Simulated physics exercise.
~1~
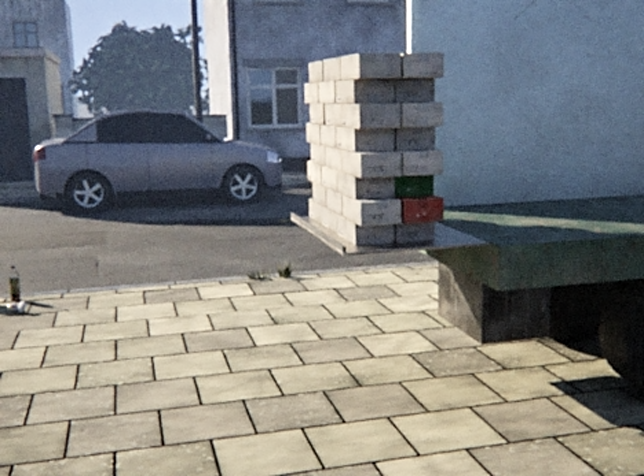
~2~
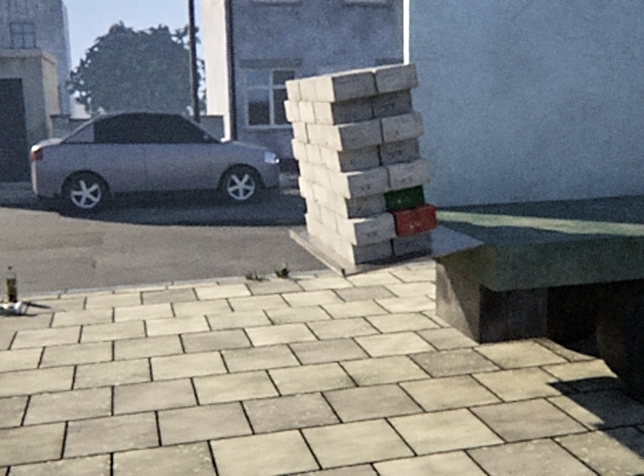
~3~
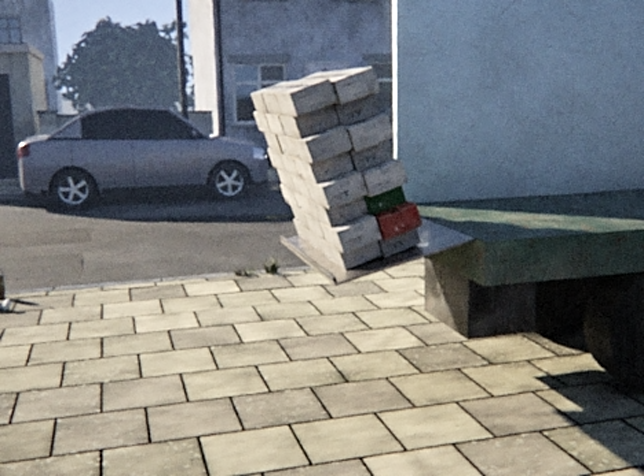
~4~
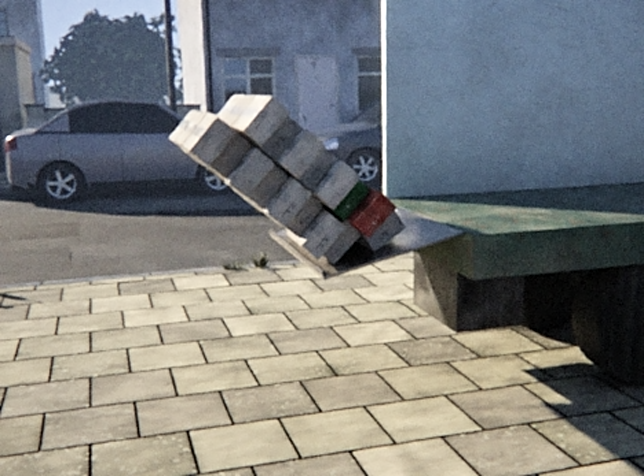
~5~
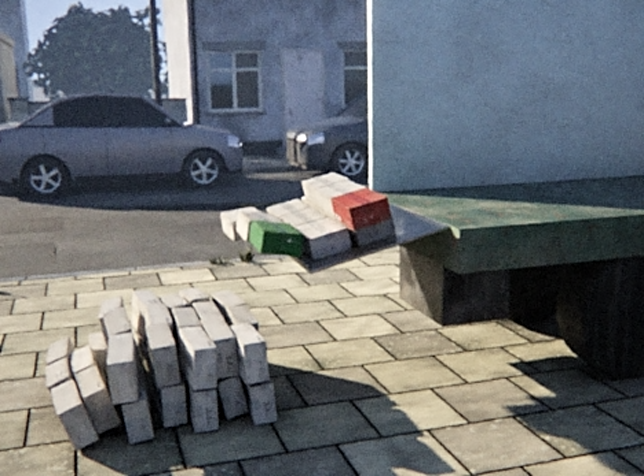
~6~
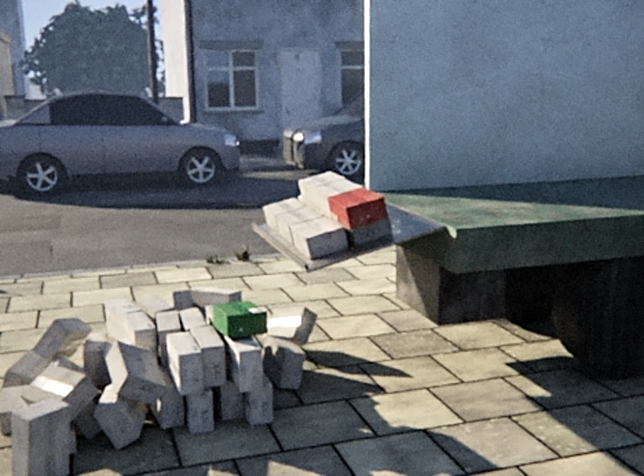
Stacked pale boxes leaning left on a tilting platform, then toppling onto paving, the green one falling, the red one staying aboard.
